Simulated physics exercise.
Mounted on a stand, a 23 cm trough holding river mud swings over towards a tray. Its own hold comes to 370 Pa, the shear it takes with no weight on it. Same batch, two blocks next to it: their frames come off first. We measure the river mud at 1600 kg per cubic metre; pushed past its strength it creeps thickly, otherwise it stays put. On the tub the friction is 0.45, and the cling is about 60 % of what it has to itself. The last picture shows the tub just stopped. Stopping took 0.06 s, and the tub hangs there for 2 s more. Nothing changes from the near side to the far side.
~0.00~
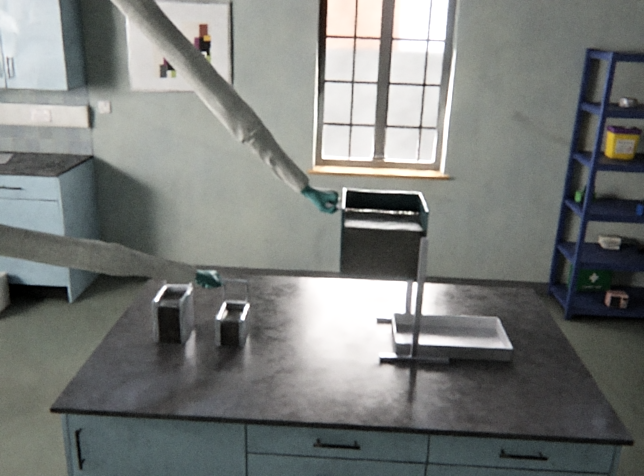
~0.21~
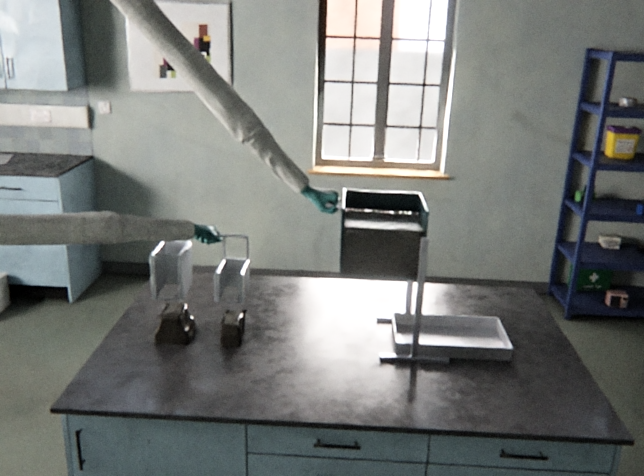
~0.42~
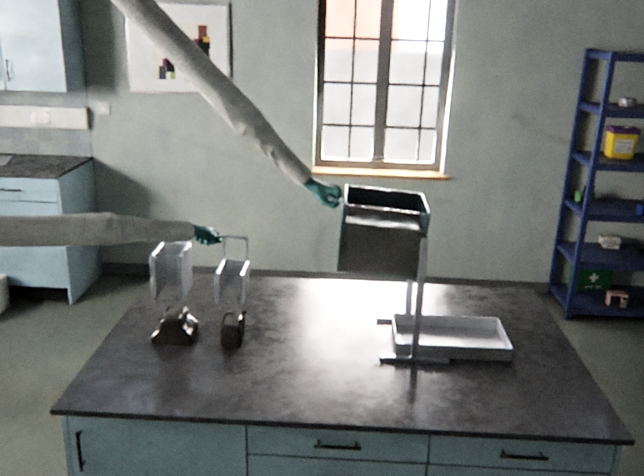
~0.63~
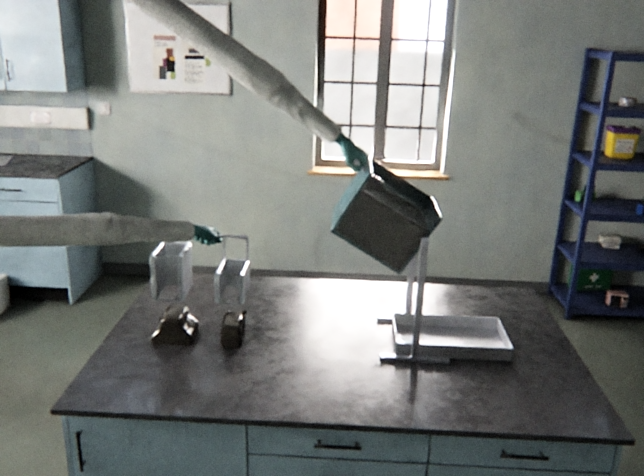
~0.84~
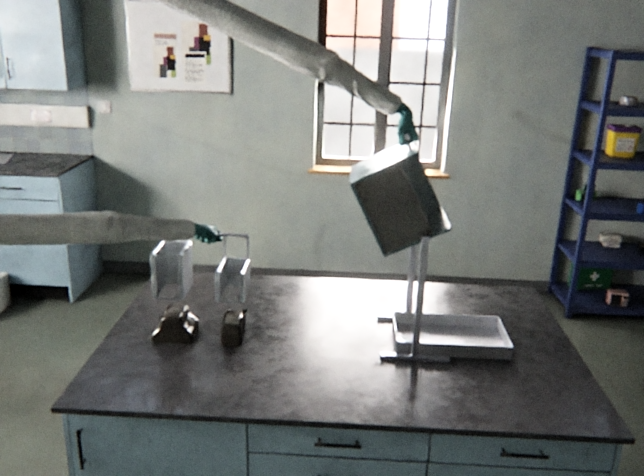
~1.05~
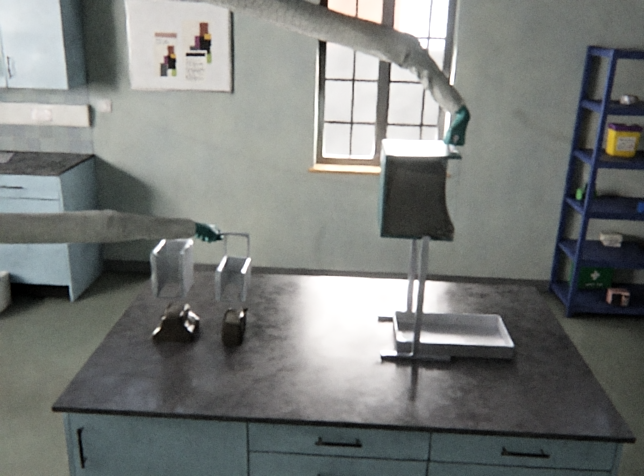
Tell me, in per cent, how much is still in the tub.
Something like 38 out of 100.
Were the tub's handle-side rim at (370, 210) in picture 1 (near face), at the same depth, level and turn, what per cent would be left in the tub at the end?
About 60 % stays in the tub.
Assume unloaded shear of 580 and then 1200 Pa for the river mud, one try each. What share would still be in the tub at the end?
About 45 % first, about 100 % second.
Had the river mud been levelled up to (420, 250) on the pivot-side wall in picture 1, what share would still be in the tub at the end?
It would be near 60 %.
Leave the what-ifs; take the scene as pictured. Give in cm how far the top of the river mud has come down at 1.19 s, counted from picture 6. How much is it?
I reckon it's close to 7 cm.
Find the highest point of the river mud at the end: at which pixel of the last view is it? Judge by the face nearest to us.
The highest point is near (408, 212) in the last picture.
By 1.19 s, the tub is at 90 degrees and holds 72 %.
By 1.36 s, the tub is at 90 degrees and holds 45 %.
By 1.53 s, the tub is at 90 degrees and holds 39 %.
By 1.70 s, the tub is at 90 degrees and holds 38 %.
By 3.05 s, at the end, the tub is at 90 degrees and holds 38 %.
